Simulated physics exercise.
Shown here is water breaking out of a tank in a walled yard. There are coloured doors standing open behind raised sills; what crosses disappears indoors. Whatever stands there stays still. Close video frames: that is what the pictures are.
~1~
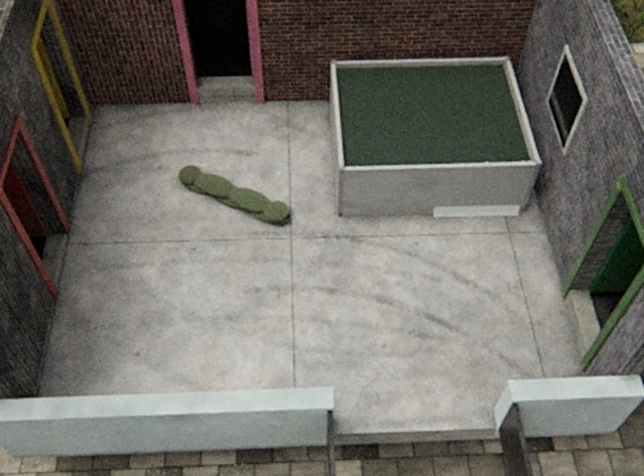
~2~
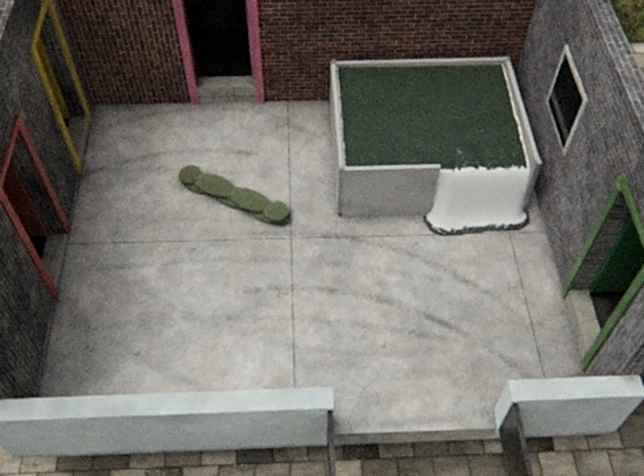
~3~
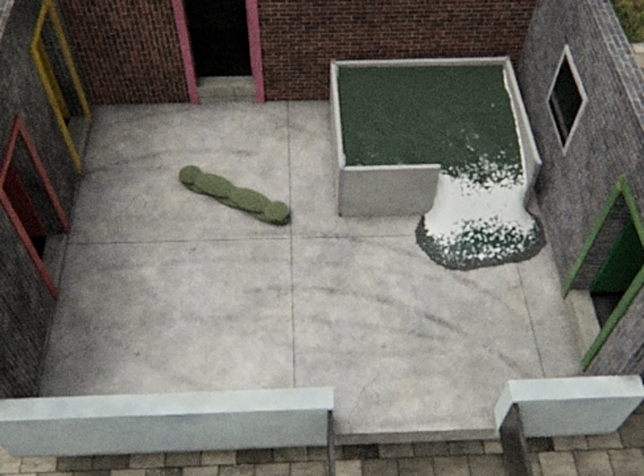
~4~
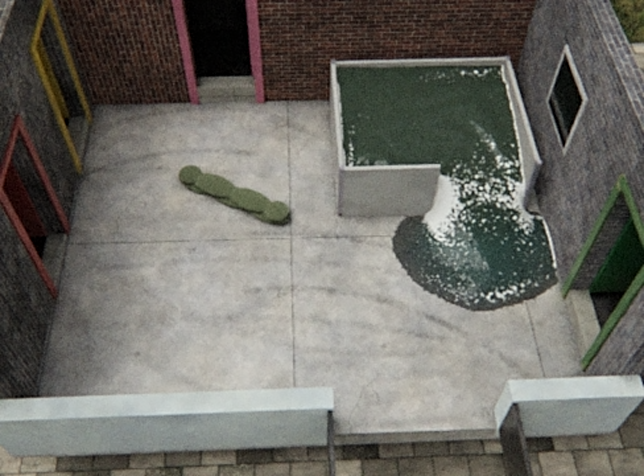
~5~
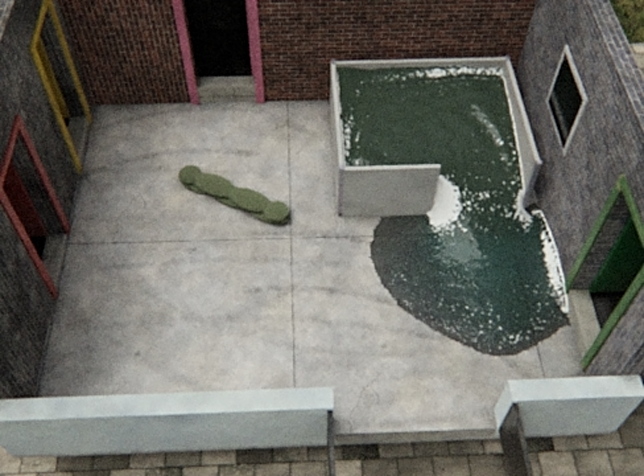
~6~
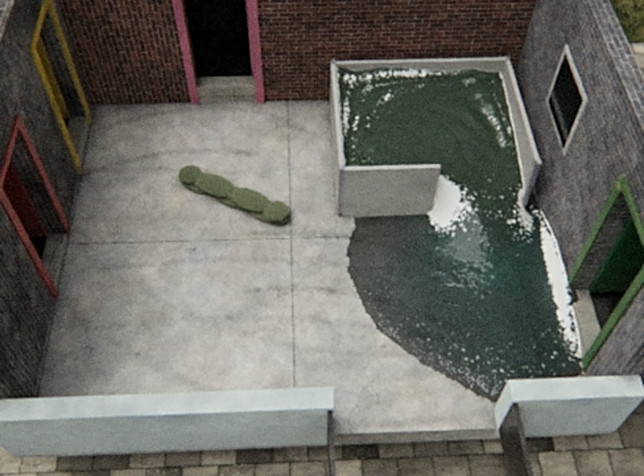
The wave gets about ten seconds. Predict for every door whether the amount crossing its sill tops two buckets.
One by one: The red door will top two buckets. The pink door will not top two buckets. The green door will top two buckets. The yellow door will not top two buckets.
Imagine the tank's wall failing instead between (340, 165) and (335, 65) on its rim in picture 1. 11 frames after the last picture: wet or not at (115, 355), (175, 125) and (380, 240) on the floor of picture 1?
Taken in turn they're swamped, swamped and unwetted.
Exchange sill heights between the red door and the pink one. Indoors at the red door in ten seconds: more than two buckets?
The red door remains within bounds, as I see it.
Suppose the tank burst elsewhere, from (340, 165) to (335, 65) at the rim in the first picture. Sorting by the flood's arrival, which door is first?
I'd pick the pink one.
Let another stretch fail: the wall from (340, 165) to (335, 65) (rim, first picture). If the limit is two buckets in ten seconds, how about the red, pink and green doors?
Taking each in turn, the red overflows, the pink falls below the limit, the green falls below the limit.
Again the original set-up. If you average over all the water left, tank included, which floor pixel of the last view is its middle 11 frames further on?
I'd say around (449, 223).
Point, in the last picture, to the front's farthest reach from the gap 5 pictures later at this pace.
Near (314, 414).
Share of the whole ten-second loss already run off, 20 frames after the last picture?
Close to 45 out of every hundred.
A moment on, water covers 30 % of the floor; the red door not reached, the pink door not reached, the green door under two buckets in, the yellow door not reached.
Next, water covers 30 % of the floor; the red door not reached, the pink door not reached, the green door over two buckets in, the yellow door not reached.
Then, water covers 50 % of the floor; the red door not reached, the pink door not reached, the green door far over two buckets in, the yellow door not reached.
Later, water covers 80 % of the floor; the red door over two buckets in, the pink door not reached, the green door far over two buckets in, the yellow door wet at the sill, nothing in.
In the end, water covers 95 % of the floor; the red door over two buckets in, the pink door wet at the sill, nothing in, the green door far over two buckets in, the yellow door wet at the sill, nothing in.
